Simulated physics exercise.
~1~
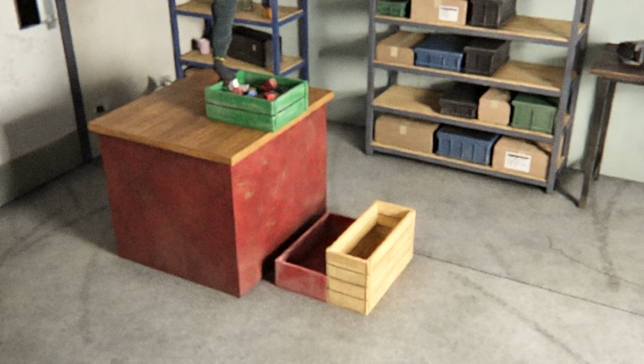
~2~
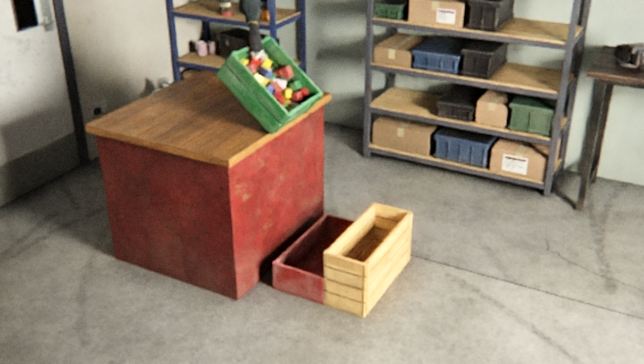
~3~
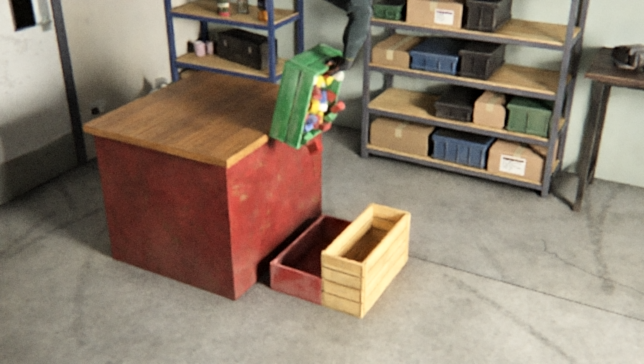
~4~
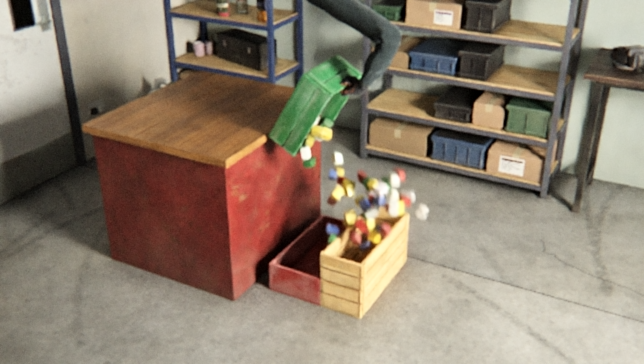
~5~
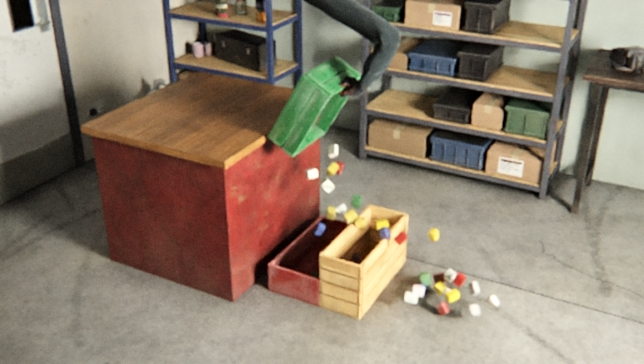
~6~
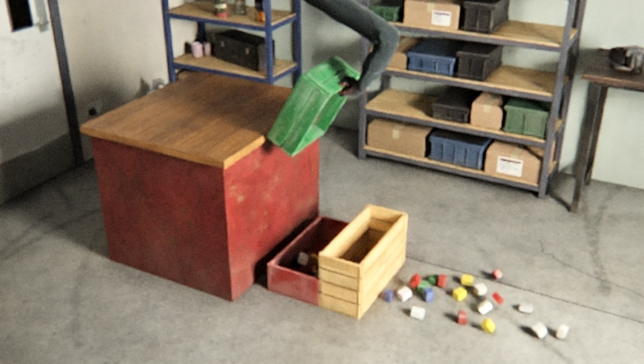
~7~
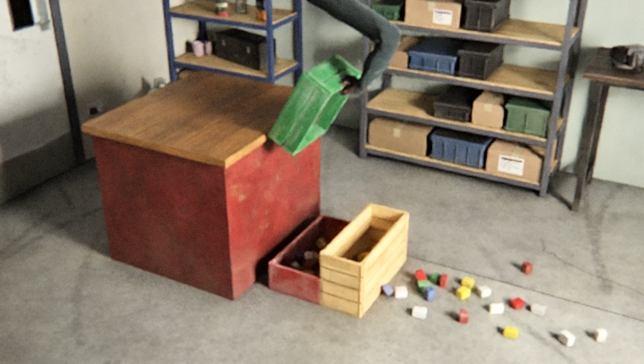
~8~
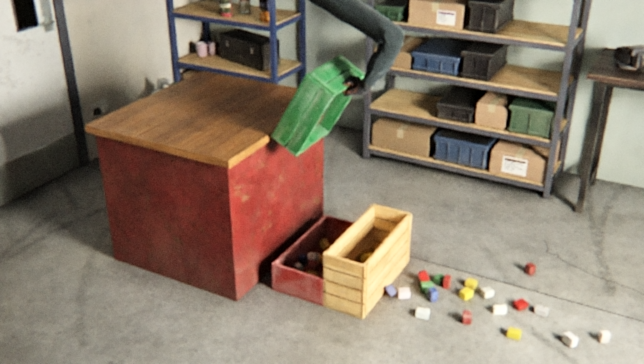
To begin with, a green box full of colorful toy bricks sits on a wooden-topped red bench, held by a dark robotic arm, with a red tub and a wooden tub on the floor to the right. The arm lifts and tilts the box, then swings it past the bench's right edge. Tipped well over, it spills the bricks in a tumbling stream toward the tubs. Some drop into both tubs, while others overshoot and scatter across the floor. Finally, the box hangs still, with bricks in both tubs and many strewn beyond the wooden one.
